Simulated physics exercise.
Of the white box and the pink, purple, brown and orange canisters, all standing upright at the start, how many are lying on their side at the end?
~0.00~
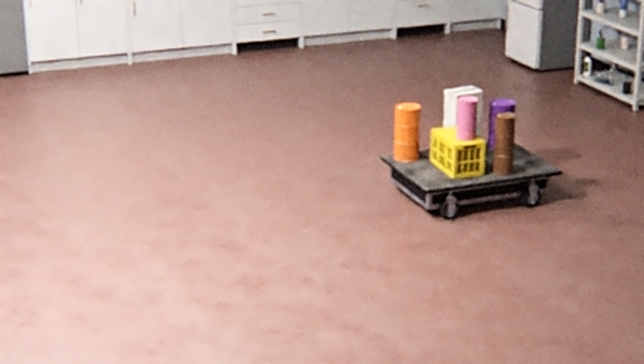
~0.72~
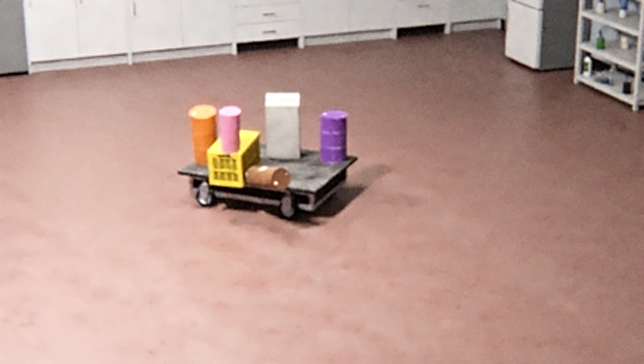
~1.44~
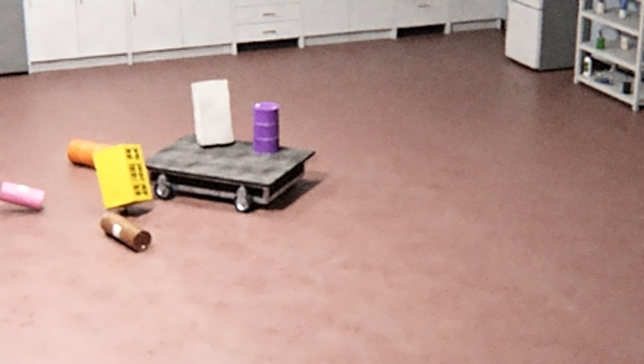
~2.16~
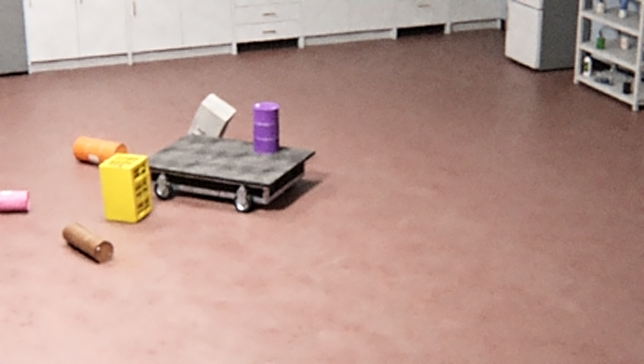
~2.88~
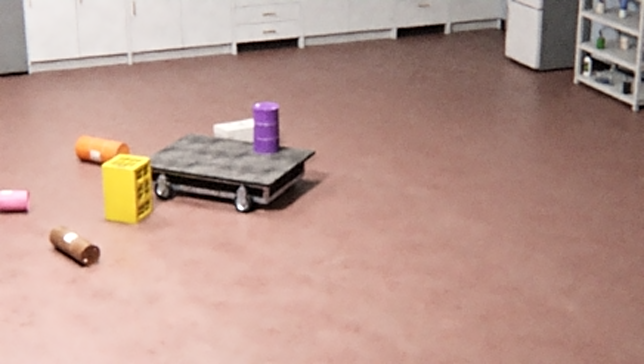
Four of them end on their side, namely the white box and the pink, brown and orange canisters. The purple canister is still standing on the cart.
